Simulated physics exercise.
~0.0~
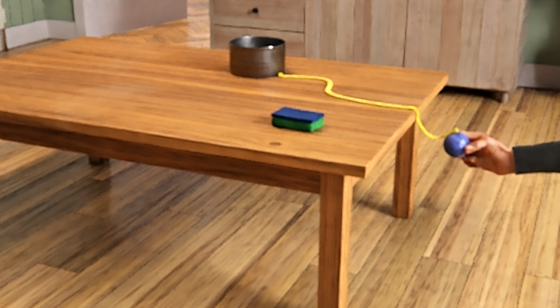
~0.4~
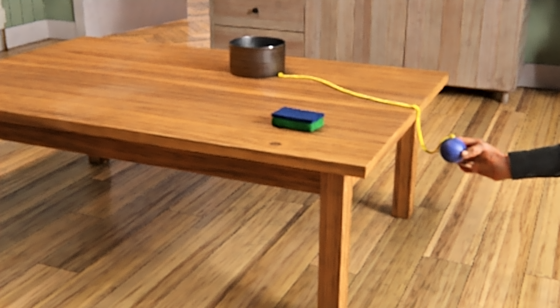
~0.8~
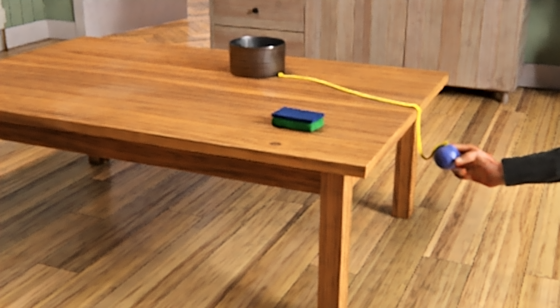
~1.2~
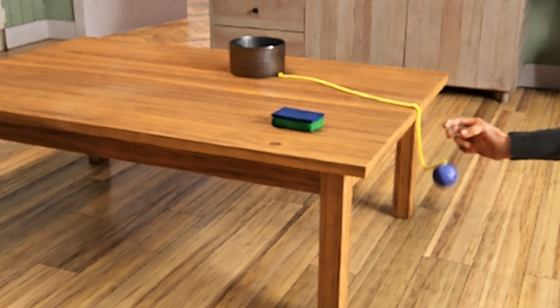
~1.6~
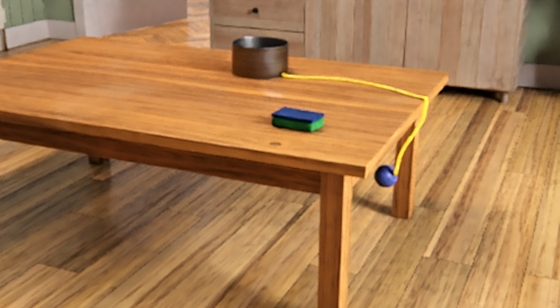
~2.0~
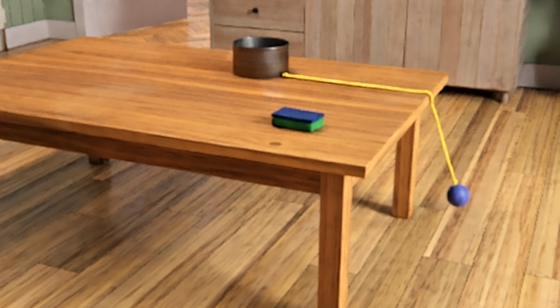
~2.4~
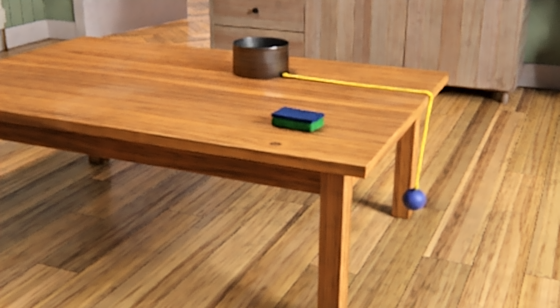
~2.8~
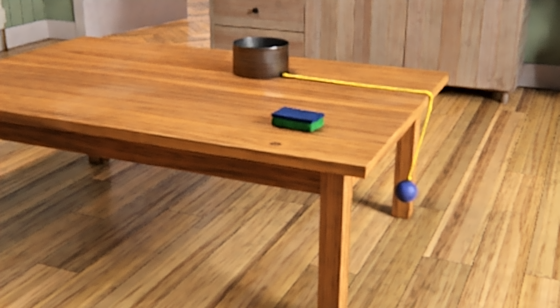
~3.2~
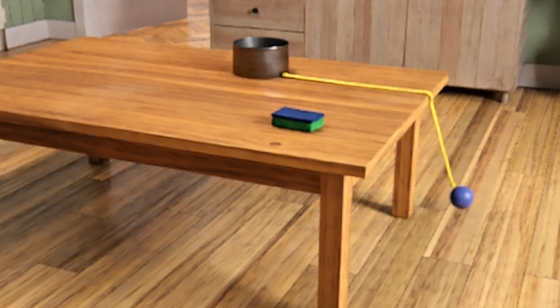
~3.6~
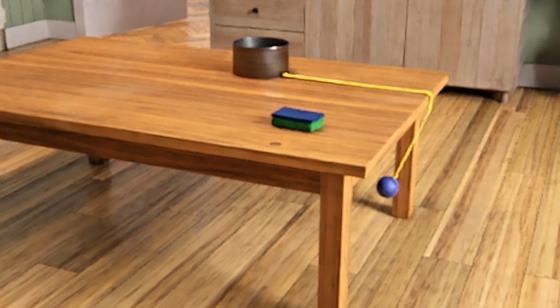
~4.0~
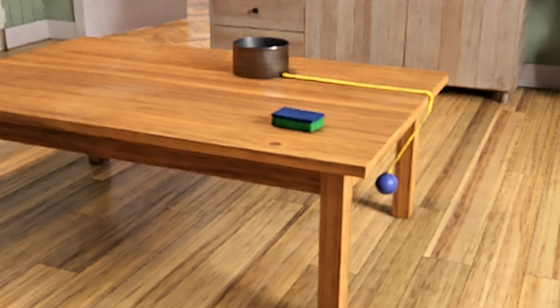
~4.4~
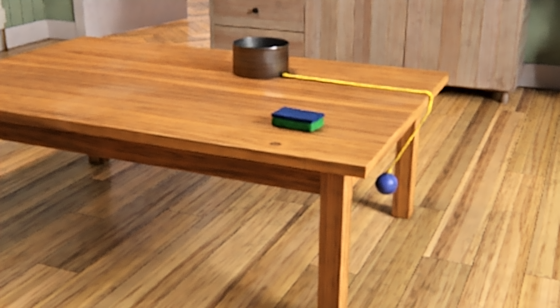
Blue ball on a yellow cord tied to a pot, released by a hand, swinging and hanging beside a wooden table.
